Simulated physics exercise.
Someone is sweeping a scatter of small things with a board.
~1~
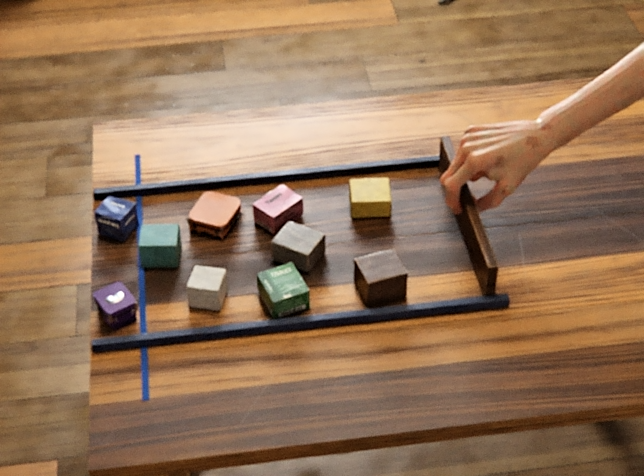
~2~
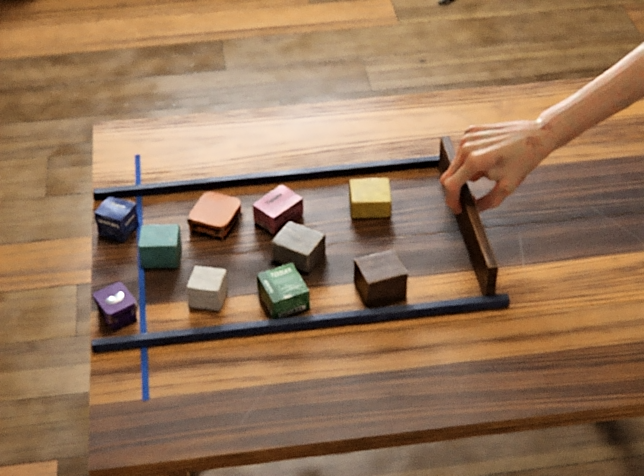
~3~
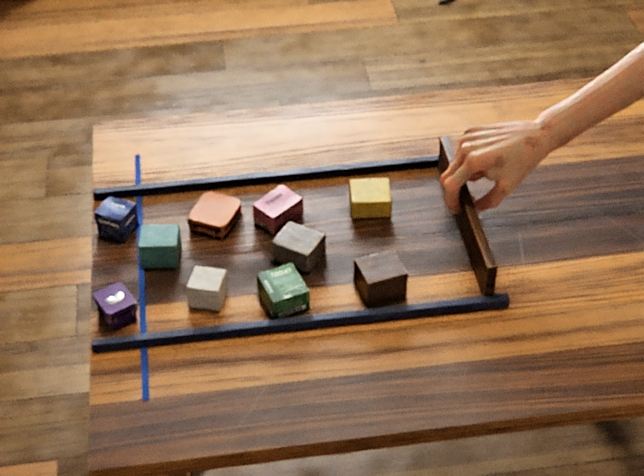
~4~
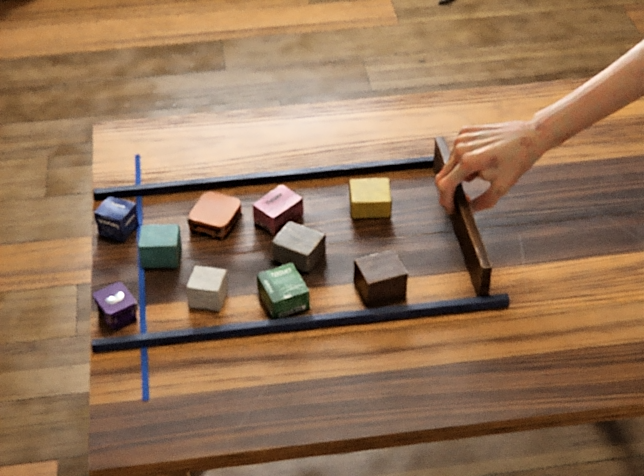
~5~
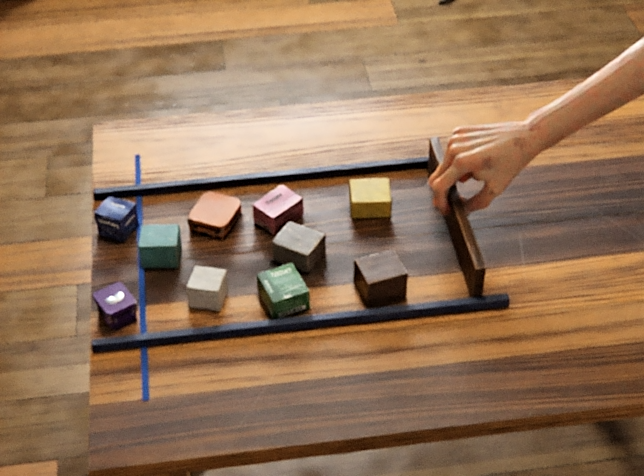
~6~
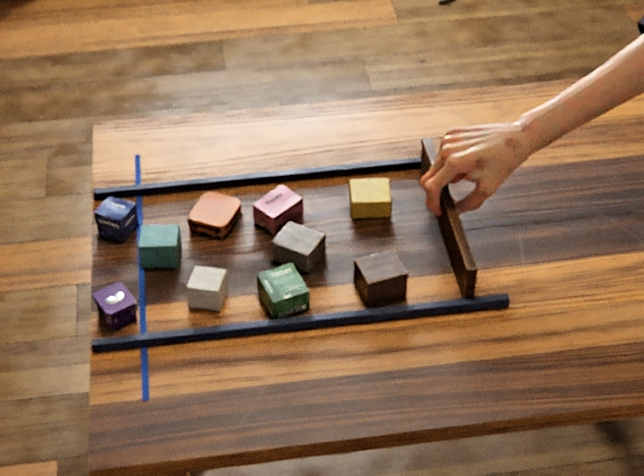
A hand holding a dark board upright, then sliding it slightly left between blue rails toward scattered colourful blocks that stay still.
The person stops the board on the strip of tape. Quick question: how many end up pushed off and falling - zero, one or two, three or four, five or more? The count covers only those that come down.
Five or more.
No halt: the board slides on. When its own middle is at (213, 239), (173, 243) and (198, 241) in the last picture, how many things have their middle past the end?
2, 4 and 2.
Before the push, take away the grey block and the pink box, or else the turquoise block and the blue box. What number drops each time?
In order, the numbers are 5 and 5.
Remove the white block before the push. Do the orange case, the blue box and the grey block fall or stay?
In that case the orange case goes off the edge, the blue box goes off the edge, the grey block stays where it is.
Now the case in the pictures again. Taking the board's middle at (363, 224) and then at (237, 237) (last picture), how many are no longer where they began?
At first I count 2, and then 10.
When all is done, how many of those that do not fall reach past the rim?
I make it 0.
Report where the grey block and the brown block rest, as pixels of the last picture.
Middles: Around (119, 276) and around (120, 303).
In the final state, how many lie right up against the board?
My count gives 3.
Soon after, none off yet; purple case at rest near (116, 307); blue box at rest near (117, 219); turquoise block at rest near (160, 246).
In the end, the number that fall off is five or more; gone, pink box, green box, orange case, white block, turquoise block, blue box and purple case.
